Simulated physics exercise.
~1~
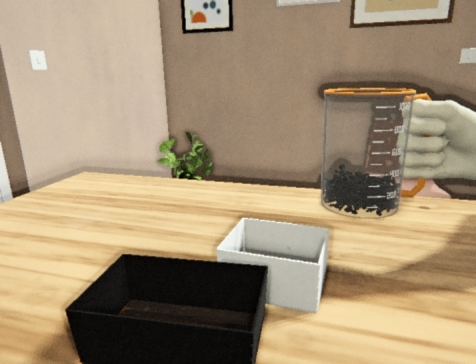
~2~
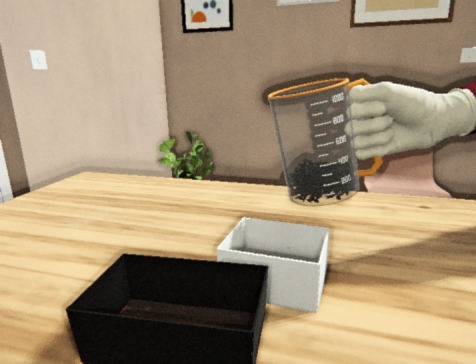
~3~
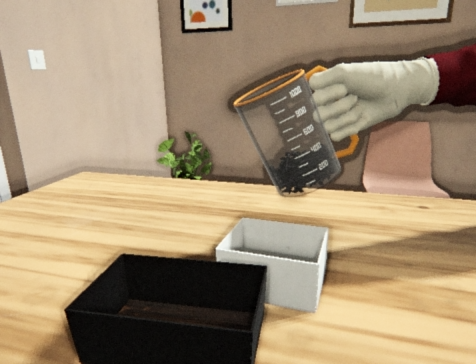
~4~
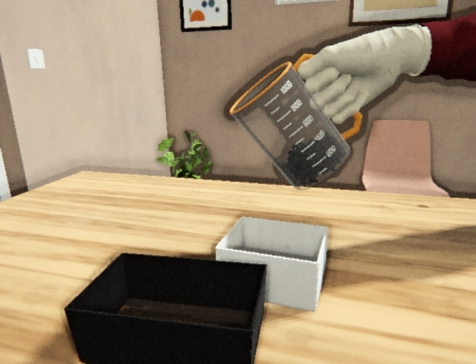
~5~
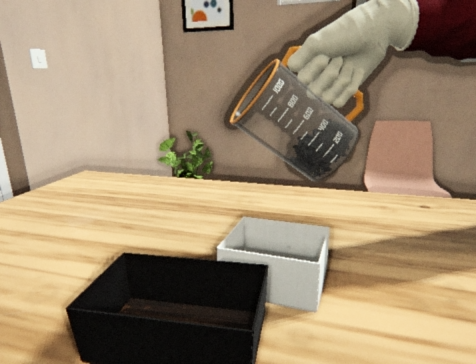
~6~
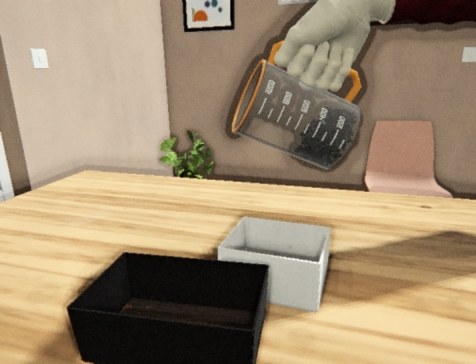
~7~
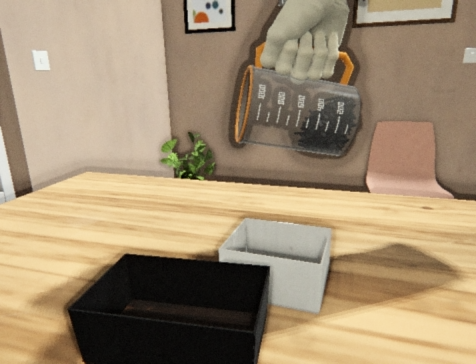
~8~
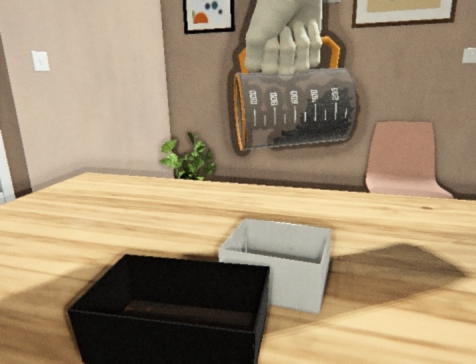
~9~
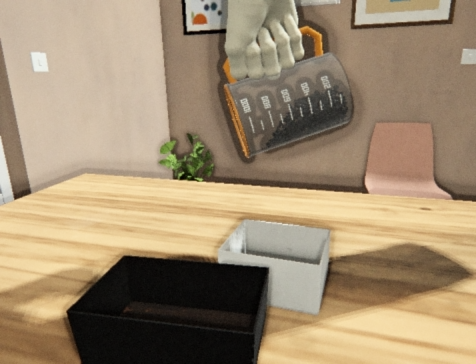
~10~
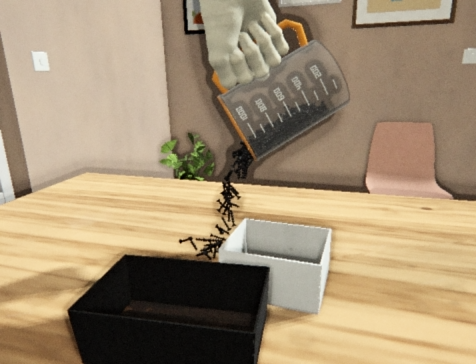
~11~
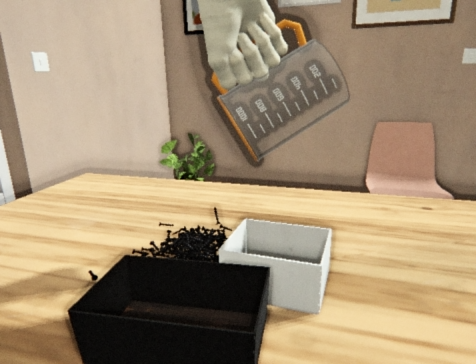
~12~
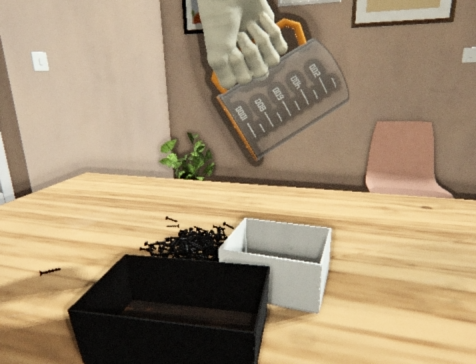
A gloved hand tilting a clear jug of black screws and emptying them onto the wooden table behind two tins.
